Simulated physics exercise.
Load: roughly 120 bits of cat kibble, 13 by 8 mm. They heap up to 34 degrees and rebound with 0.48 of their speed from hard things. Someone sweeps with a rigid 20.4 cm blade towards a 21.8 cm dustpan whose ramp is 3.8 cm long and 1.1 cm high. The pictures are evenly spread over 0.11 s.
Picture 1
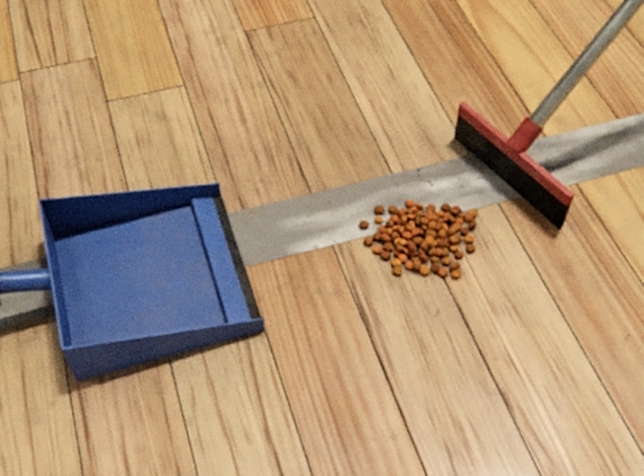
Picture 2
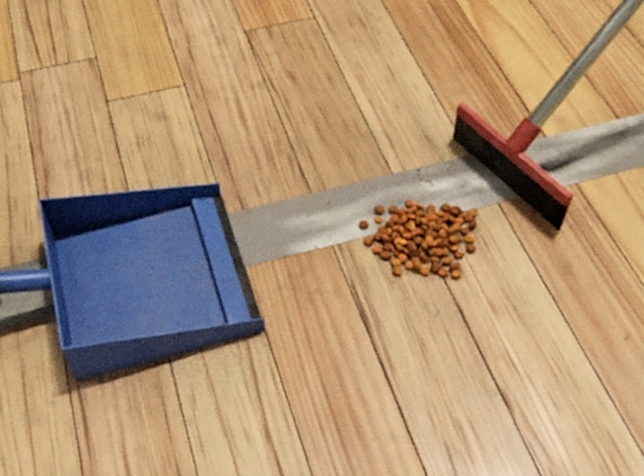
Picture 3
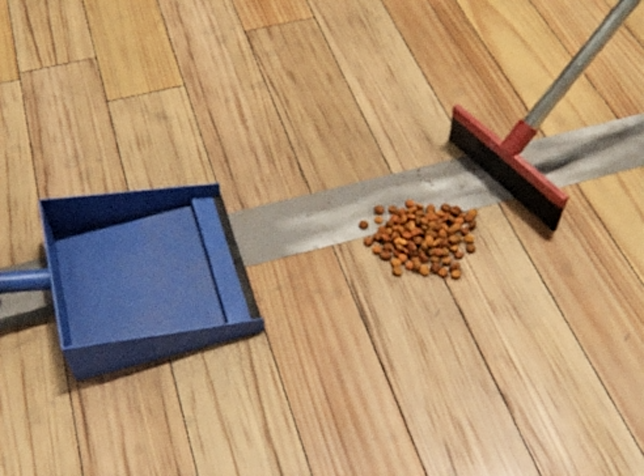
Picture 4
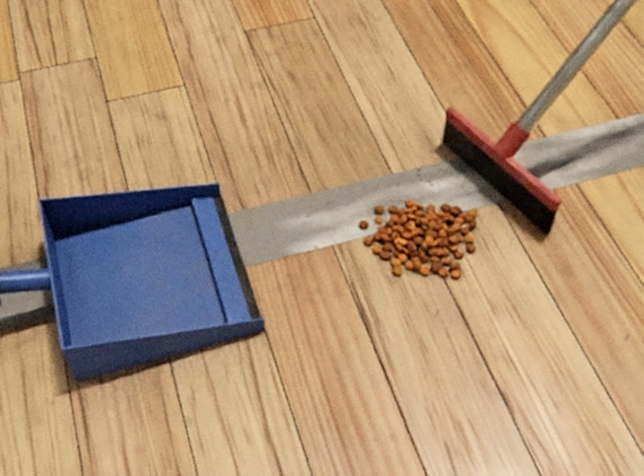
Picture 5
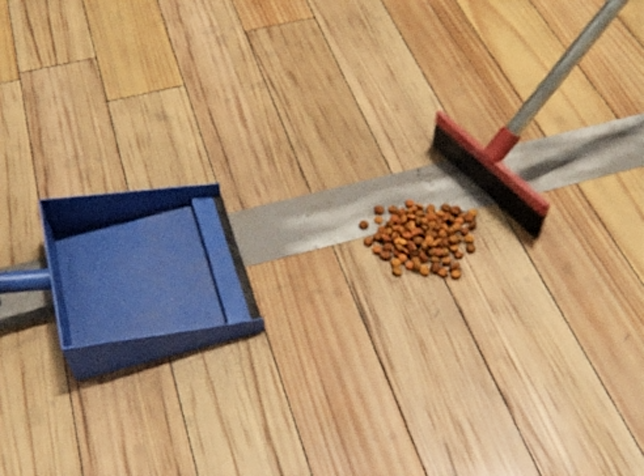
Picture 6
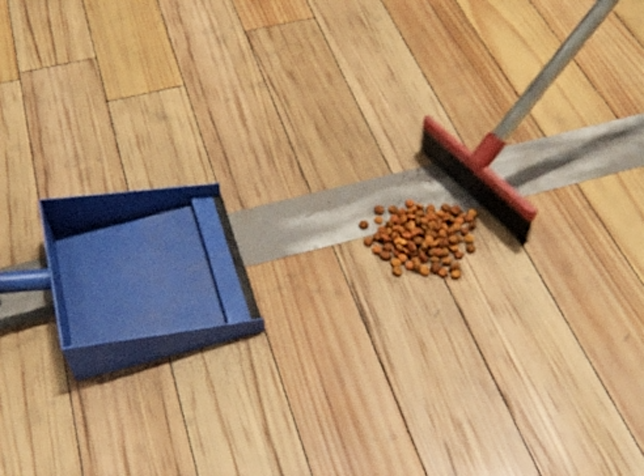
The video shows a pile of brown kibble on a wooden floor between a blue dustpan at left and a red-framed blade on a pole, which slides slowly leftward, nearing the kibble while the pile and dustpan stay still.
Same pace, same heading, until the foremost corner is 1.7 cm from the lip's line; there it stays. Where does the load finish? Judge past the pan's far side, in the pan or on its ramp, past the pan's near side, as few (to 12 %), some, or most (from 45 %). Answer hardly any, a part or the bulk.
Past the pan's far side: Hardly any; in the pan or on its ramp: A part; past the pan's near side: A part.
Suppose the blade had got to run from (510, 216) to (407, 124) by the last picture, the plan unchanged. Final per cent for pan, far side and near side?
Pan 40, far 0, near 35.
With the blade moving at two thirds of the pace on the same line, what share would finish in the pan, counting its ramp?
In that case some 5 per cent.
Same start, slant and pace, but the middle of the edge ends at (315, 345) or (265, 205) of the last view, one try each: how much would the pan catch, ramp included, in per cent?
Some 10 and 5 per cent.
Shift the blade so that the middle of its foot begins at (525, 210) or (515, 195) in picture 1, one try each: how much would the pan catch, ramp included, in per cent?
About 25 and 25 per cent.
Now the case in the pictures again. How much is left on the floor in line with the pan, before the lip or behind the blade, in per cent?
Some 45 per cent.
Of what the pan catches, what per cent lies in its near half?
Some 100 per cent.
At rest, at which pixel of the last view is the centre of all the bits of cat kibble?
At about (268, 312).
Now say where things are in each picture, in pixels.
Blade from (568, 200) to (462, 110), moved 0.0 cm, 0 of the pieces shifted so far; middle of the pieces at (420, 232); pan at (138, 285), in the first picture.
Blade from (567, 201) to (461, 111), moved 0.2 cm, 0 of the pieces shifted so far; middle of the pieces at (420, 232), in the second picture.
Blade from (562, 202) to (457, 113), moved 0.9 cm, 0 of the pieces shifted so far; middle of the pieces at (420, 232), in the third picture.
Blade from (555, 206) to (450, 115), moved 2.0 cm, 0 of the pieces shifted so far; middle of the pieces at (420, 232), in the fourth picture.
Blade from (544, 210) to (439, 119), moved 3.6 cm, 0 of the pieces shifted so far; middle of the pieces at (420, 232), in the fifth picture.
Blade from (531, 216) to (427, 124), moved 5.6 cm, 0 of the pieces shifted so far; middle of the pieces at (420, 232); pan at (138, 285), in the sixth picture.
Then, 0.14 s after the last picture, middle of the blade 18 cm from the lip; 0 % over the lip, far side 0 %, near side 10 %.
Then, 0.24 s after the last picture, middle of the blade 8 cm from the lip; 0 % over the lip, far side 0 %, near side 30 %.
Then, 0.47 s after the last picture, middle of the blade 5 cm from the lip; 20 % over the lip, far side 0 %, near side 40 %.
In the end, far side 0 %, pan 20 %, near side 40 %, in front of the lip or behind the blade 45 %.
